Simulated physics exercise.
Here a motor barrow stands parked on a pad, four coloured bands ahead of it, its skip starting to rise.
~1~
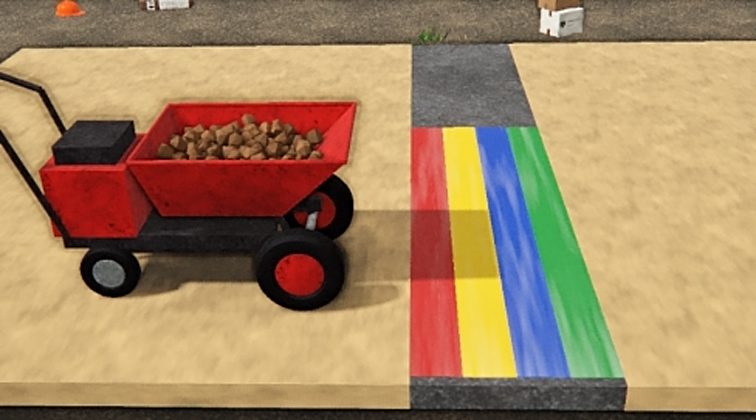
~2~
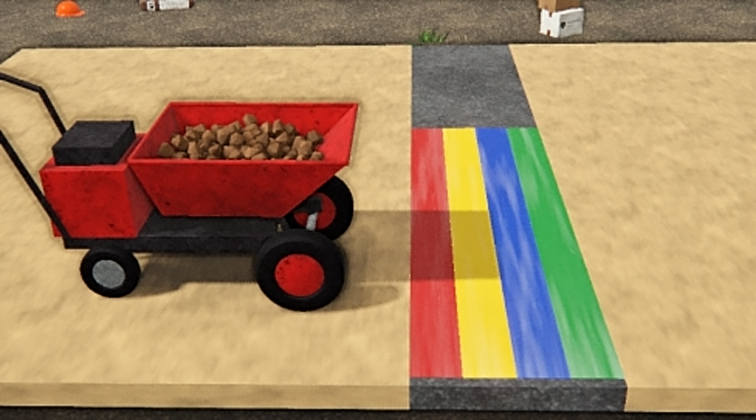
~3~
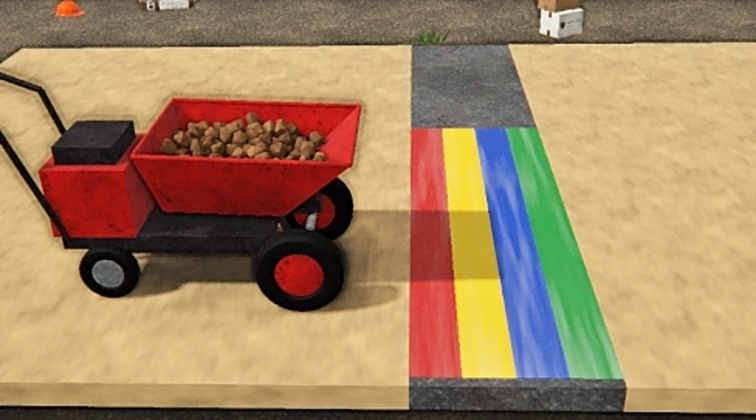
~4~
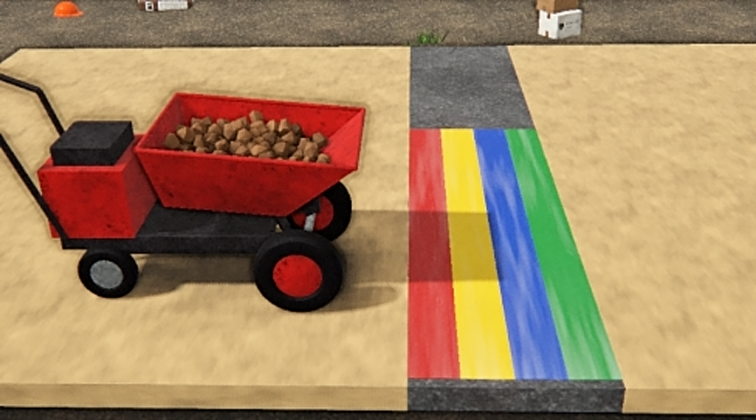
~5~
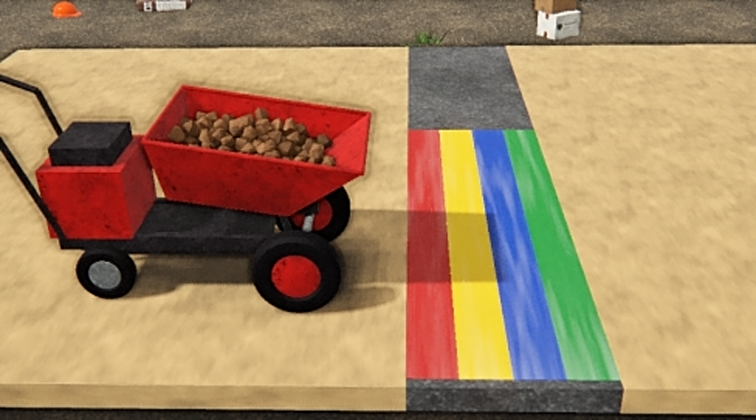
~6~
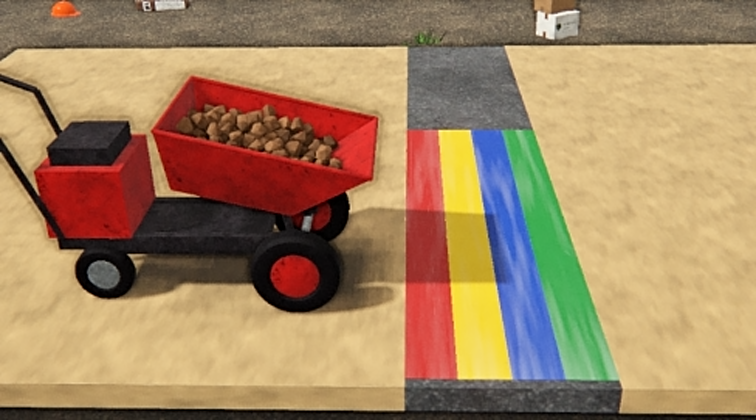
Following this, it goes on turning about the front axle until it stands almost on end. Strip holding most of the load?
Yellow.
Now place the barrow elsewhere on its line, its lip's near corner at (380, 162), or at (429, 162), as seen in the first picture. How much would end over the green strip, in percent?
Try 1 about 20 %, try 2 about 30 %.
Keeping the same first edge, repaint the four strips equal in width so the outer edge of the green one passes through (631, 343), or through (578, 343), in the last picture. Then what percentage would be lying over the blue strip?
Near 20 in a hundred and near 20 in a hundred.
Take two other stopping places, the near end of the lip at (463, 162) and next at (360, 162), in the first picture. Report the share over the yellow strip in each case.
You'd see around 0 per cent the first time and around 30 per cent the second.
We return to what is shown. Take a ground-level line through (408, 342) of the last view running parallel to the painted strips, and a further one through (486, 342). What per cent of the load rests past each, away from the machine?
Some 90 and some 50 per cent, respectively.
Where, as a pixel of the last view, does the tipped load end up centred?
At about (483, 269), give or take.
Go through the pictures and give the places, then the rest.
The first picture shows lip of the skip at (345, 162), level; top of the load at (235, 148), clay clods; red strip at (435, 335); yellow strip at (485, 336); blue strip at (535, 336); green strip at (586, 336).
The second picture shows lip of the skip at (346, 163), level; top of the load at (236, 148).
The third picture shows lip of the skip at (350, 165), tipped barely; top of the load at (226, 138).
The fourth picture shows lip of the skip at (355, 169), tipped barely; top of the load at (230, 136).
The fifth picture shows lip of the skip at (362, 173), tipped a little; top of the load at (227, 141).
The sixth picture shows lip of the skip at (370, 179), tipped a little; top of the load at (223, 127); red strip at (430, 338); yellow strip at (480, 338); blue strip at (530, 338); green strip at (581, 339).
Soon after the last picture, skip tipped steeply; all in the skip.
A little later, skip tipped right over; most in the skip; a small part over the red strip; a small part over the yellow strip; a stray few falling.
Later still, skip tipped right over; about a quarter in the skip; a small part over the red strip; about a third over the yellow strip; about a quarter over the blue strip; a small part over the green strip; a stray few off the paint.
At rest, skip tipped right over; a small part in the skip; about a quarter over the red strip; about a third over the yellow strip; about a quarter over the blue strip; a small part over the green strip; a small part off the paint.
